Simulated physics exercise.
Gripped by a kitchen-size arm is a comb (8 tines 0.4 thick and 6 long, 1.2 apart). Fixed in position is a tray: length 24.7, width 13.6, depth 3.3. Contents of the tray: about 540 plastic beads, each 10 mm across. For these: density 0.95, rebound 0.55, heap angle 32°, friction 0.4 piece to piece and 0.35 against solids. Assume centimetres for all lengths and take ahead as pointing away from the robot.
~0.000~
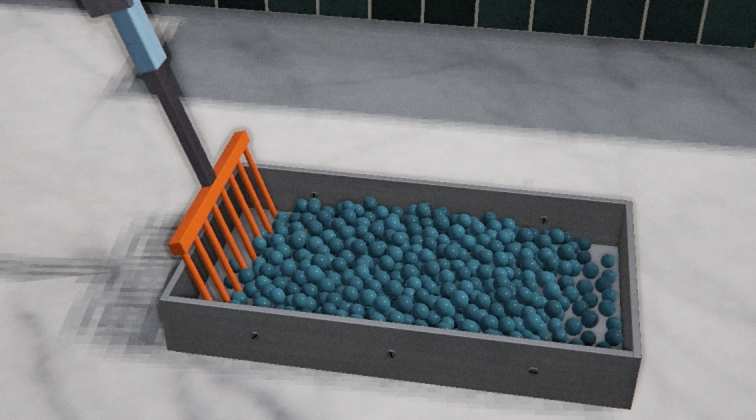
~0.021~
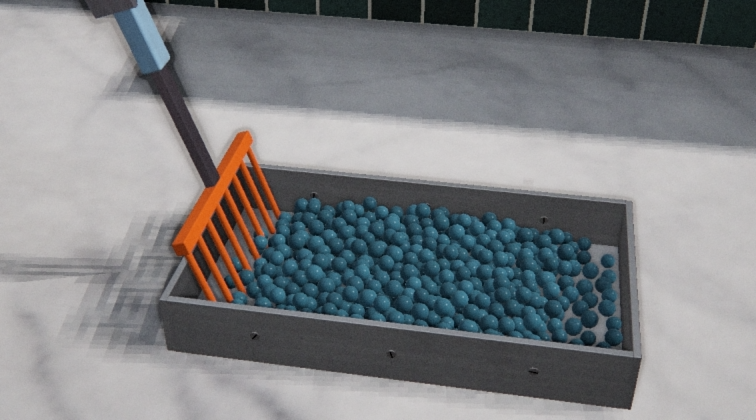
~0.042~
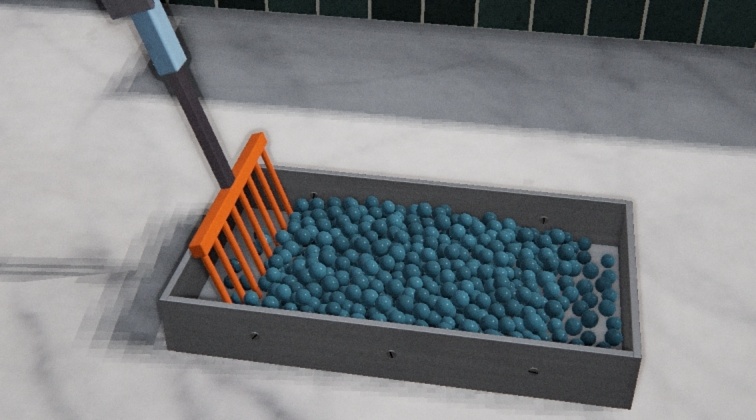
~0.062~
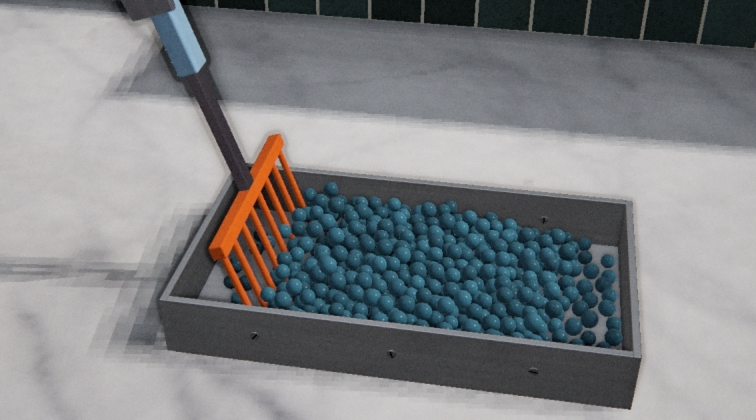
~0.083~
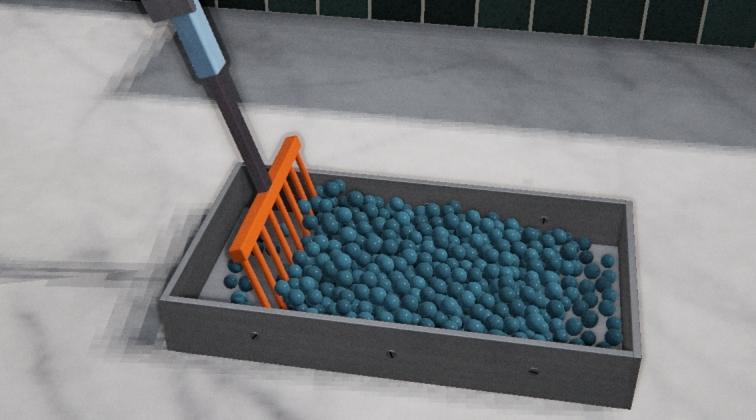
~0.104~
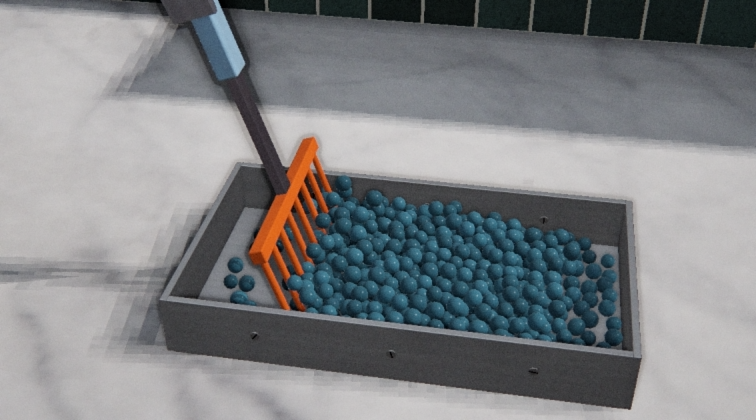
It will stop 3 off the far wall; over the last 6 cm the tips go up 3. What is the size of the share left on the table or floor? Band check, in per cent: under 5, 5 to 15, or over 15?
Over 15 per cent.
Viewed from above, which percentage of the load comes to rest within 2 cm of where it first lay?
Roughly 10 percent of the load.
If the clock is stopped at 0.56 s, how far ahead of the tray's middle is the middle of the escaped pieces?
18 cm or so.
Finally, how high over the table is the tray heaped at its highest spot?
4.5 cm or so.
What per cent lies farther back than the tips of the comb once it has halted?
Around 50 per cent ends up behind the tips.
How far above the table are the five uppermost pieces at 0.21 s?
Height: Close to 5 cm.
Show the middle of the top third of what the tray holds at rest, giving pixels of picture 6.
Near (589, 274).
By 0.21 s, sloping 71°, highest piece 5 above the table; 535 in the tray, 1 in flight or on the tool.
By 0.31 s, sloping 71°, highest piece 7 above the table; 529 in the tray, 2 on the table or floor, 5 in flight or on the tool.
By 0.56 s, sloping 71°, highest piece 5 above the table; 417 in the tray, 115 on the table or floor, 4 in flight or on the tool.
By 1.26 s, sloping 71°, highest piece 4 above the table; 416 in the tray, 120 on the table or floor.
Final count, 416 in the tray, 120 on the table or floor. That is 22 % on the table or floor.
